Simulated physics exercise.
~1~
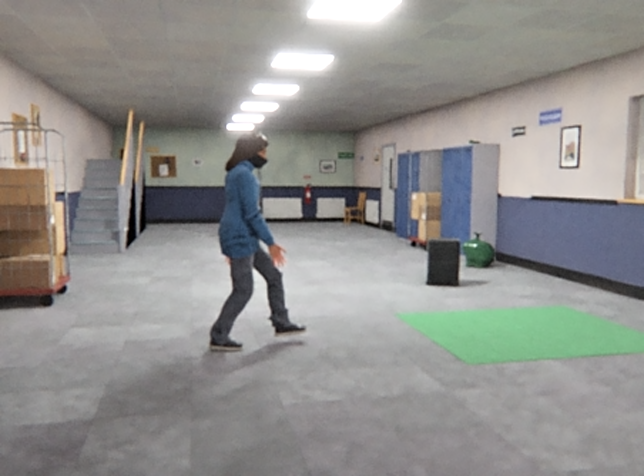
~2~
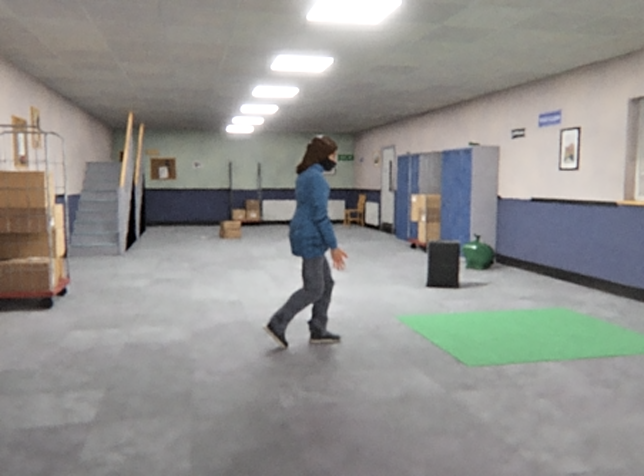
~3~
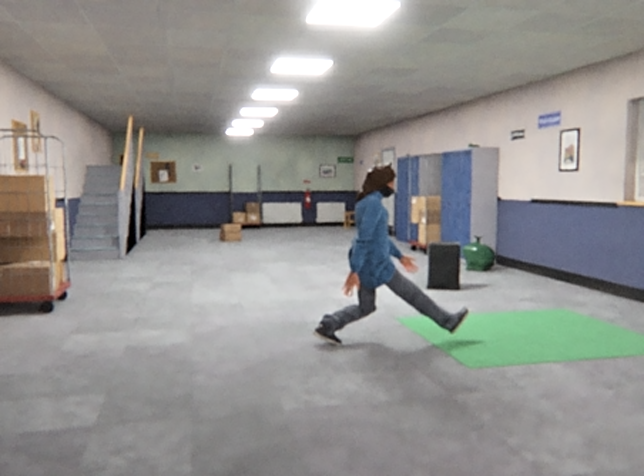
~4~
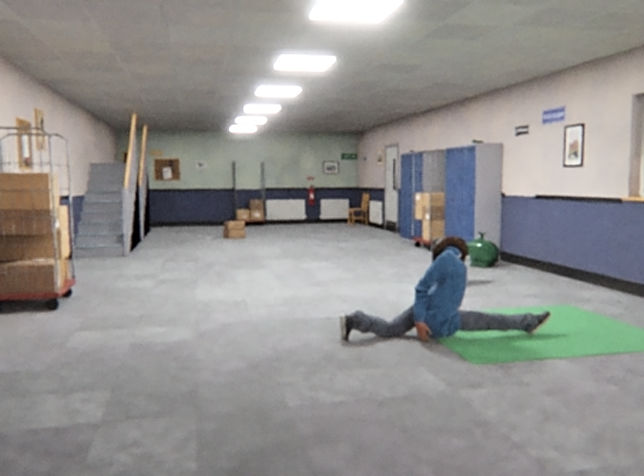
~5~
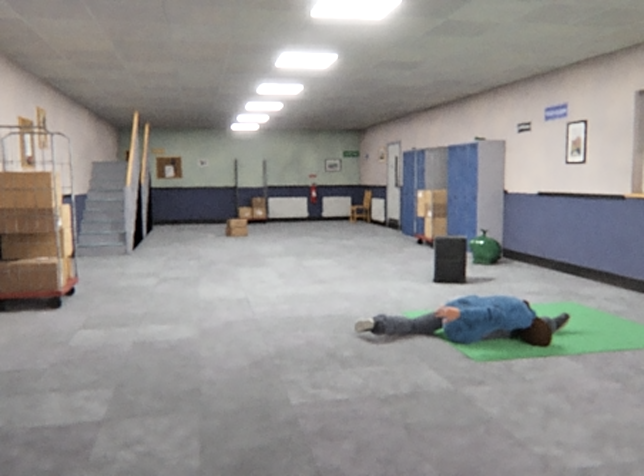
In this clip, a person in a blue top and dark trousers walks empty-handed to the right across a grey-floored hall, takes a long stride onto the near edge of a green mat, sinks into a split, and folds forward, ending slumped low across the mat's edge.
